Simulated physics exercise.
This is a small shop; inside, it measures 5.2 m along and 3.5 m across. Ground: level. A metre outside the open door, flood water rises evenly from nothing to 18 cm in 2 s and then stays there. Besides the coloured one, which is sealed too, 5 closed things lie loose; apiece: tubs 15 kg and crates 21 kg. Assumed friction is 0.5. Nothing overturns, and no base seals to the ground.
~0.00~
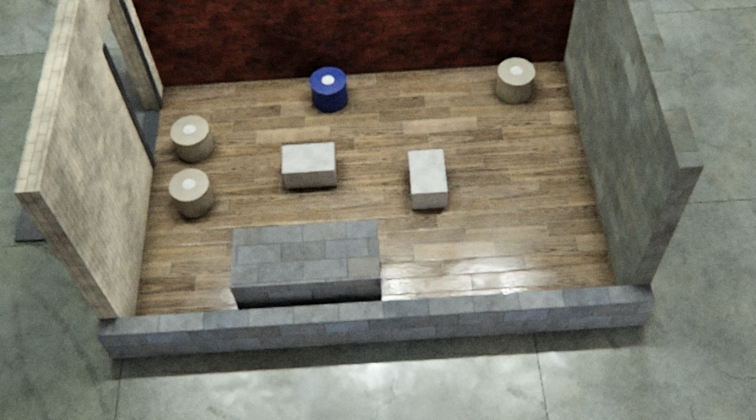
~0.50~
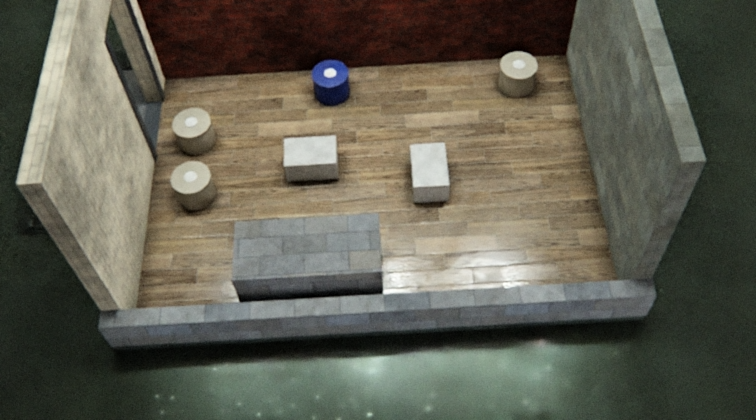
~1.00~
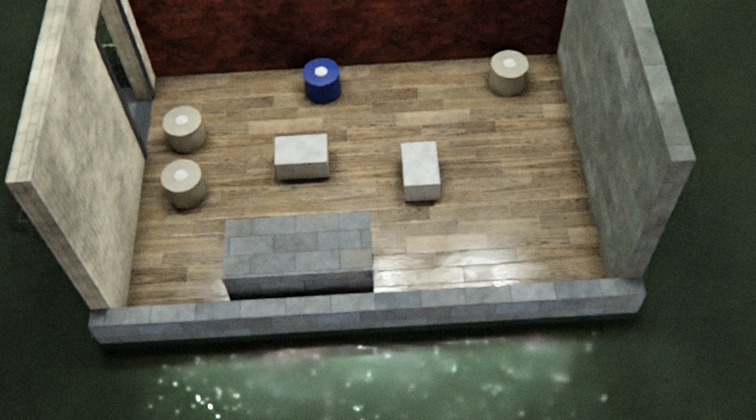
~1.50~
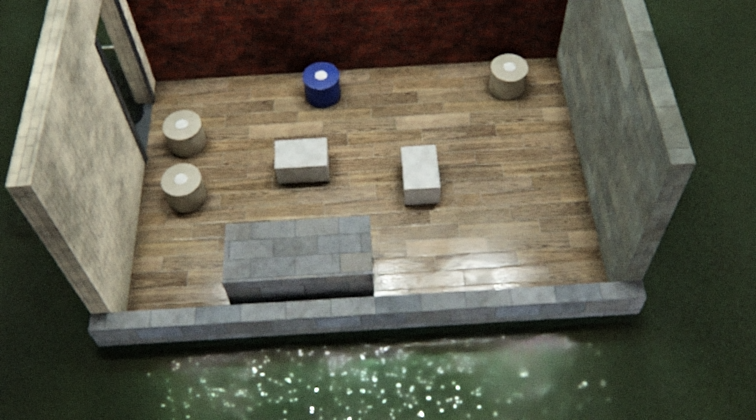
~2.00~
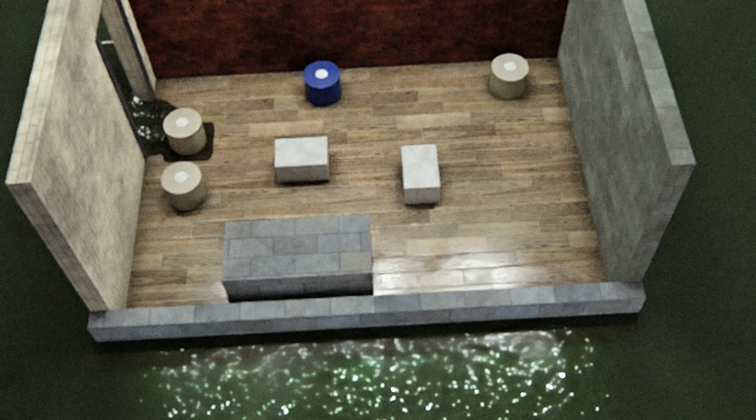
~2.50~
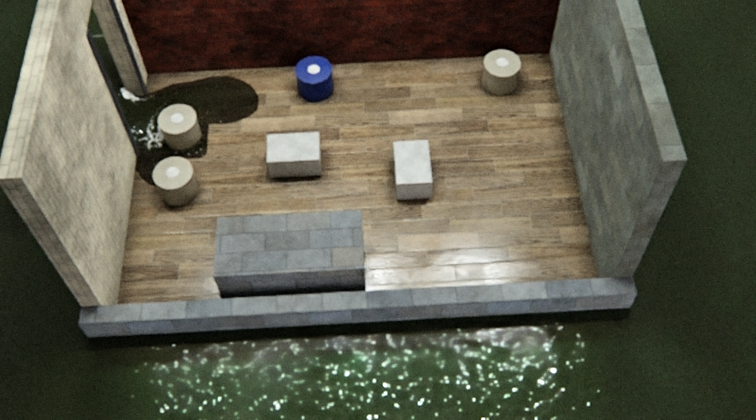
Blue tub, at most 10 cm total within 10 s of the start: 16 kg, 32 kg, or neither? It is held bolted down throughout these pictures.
32 kg.
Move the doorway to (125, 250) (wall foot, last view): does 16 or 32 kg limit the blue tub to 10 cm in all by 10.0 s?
Result: Lighter option suffices.
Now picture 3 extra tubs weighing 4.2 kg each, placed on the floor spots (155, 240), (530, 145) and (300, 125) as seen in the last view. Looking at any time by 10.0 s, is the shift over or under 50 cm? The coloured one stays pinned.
Answer by position: Inside the range; outside the range; outside the range.
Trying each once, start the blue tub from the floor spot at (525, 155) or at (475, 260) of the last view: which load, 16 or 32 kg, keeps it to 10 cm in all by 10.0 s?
At the first spot the lesser mass is plenty, at the second the lesser mass is plenty.
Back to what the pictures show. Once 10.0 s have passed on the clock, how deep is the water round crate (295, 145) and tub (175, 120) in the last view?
Depth approx. 5 cm / 7 cm.
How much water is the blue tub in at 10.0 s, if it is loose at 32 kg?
Close to 7 cm deep.
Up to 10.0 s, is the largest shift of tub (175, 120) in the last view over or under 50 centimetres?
It is more.
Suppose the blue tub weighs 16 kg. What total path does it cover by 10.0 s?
About 50 cm.
After 3.5 s the blue tub would be 1 cm from its start with 16 kg and 0 cm from its start with 32 kg; 6 cm of water round it then.
After 4.5 s the blue tub would be 37 cm from its start with 16 kg and 0 cm from its start with 32 kg; 7 cm of water round it then.
After 7.0 s the blue tub would be 48 cm from its start with 16 kg and 0 cm from its start with 32 kg; 6 cm of water round it then.
After 10.0 s the blue tub would be 48 cm from its start with 16 kg and 0 cm from its start with 32 kg; 7 cm of water round it then.
